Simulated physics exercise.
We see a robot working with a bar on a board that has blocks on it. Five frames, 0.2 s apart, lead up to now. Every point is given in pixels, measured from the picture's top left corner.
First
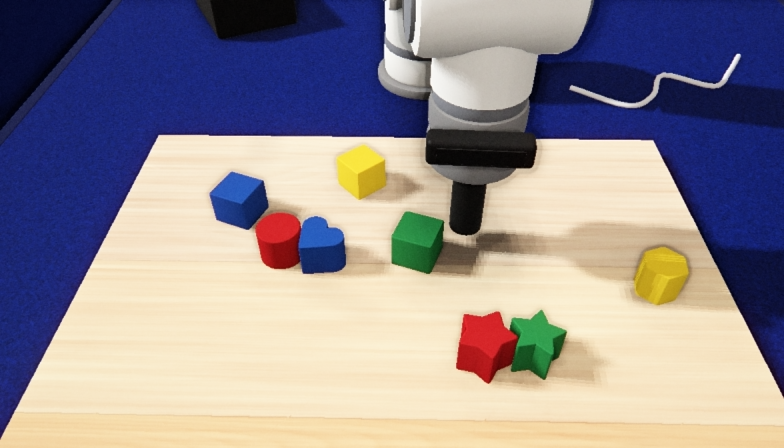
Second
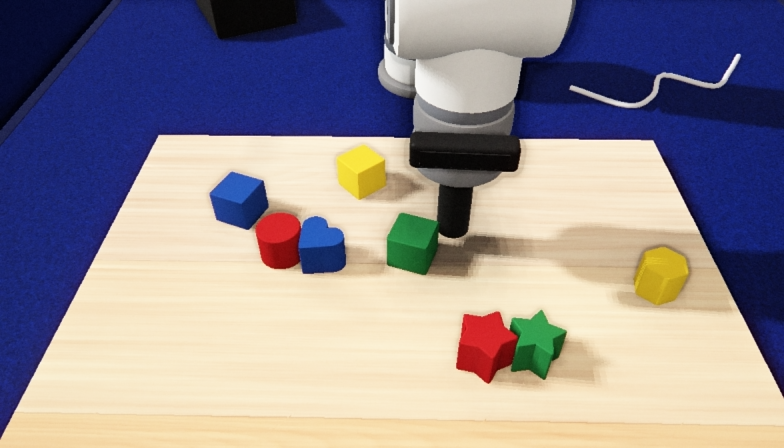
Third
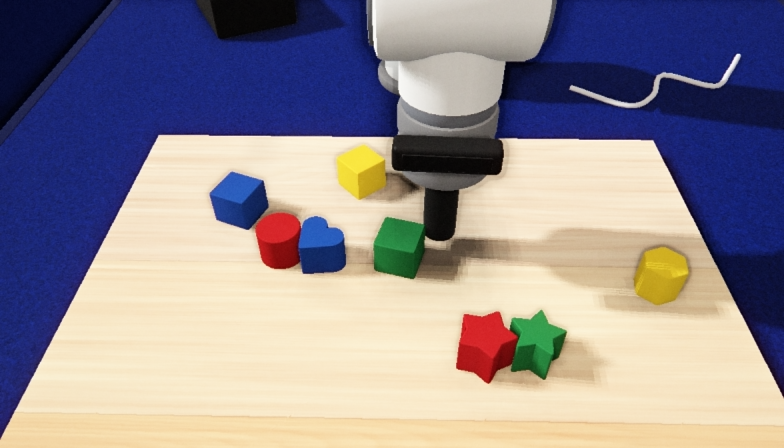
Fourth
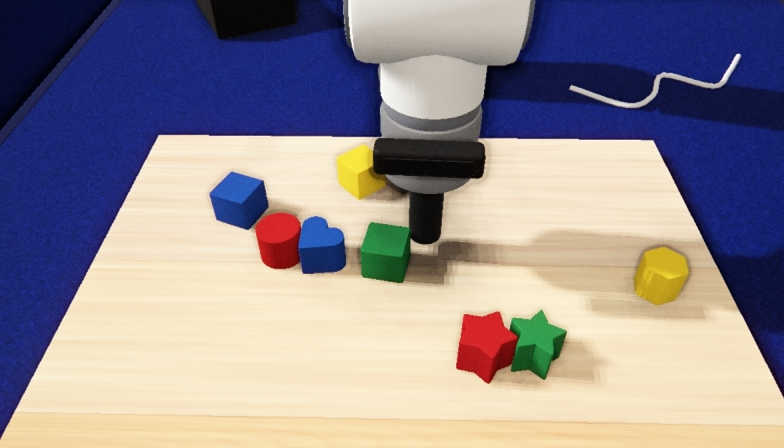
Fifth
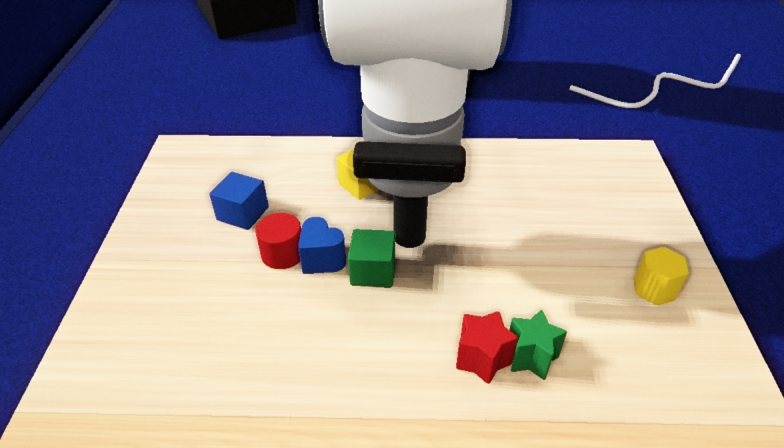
On a light wooden board scattered with colourful blocks, a robot arm moves a short black bar leftward, pushing the green cube a short distance left and slightly toward the viewer, closer to the blue heart-shaped block.
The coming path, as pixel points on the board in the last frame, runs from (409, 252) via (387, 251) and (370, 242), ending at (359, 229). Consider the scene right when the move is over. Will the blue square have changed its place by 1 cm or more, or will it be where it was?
Left where it is.
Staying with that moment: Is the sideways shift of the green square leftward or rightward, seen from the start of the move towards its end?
Pushed left.
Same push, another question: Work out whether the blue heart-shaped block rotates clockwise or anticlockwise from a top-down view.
The block turns clockwise.
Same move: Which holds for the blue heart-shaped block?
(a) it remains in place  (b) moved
Correct choice: B.
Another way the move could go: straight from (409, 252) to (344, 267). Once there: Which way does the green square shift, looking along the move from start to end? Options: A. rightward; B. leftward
It's B.
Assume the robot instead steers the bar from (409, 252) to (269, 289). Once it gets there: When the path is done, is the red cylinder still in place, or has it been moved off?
Once the path is done, it is somewhere new.
The first path, step by step. Halfway along, bar (376, 232); red cylinder (273, 225); blue heart-shaped block (309, 237), turned 35° clockwise; green square (358, 250), turned 40° anticlockwise.
At the end, bar (358, 214); blue square not moved; red cylinder (273, 225); blue heart-shaped block (309, 237), turned 35° clockwise; green square (358, 250), turned 40° anticlockwise.
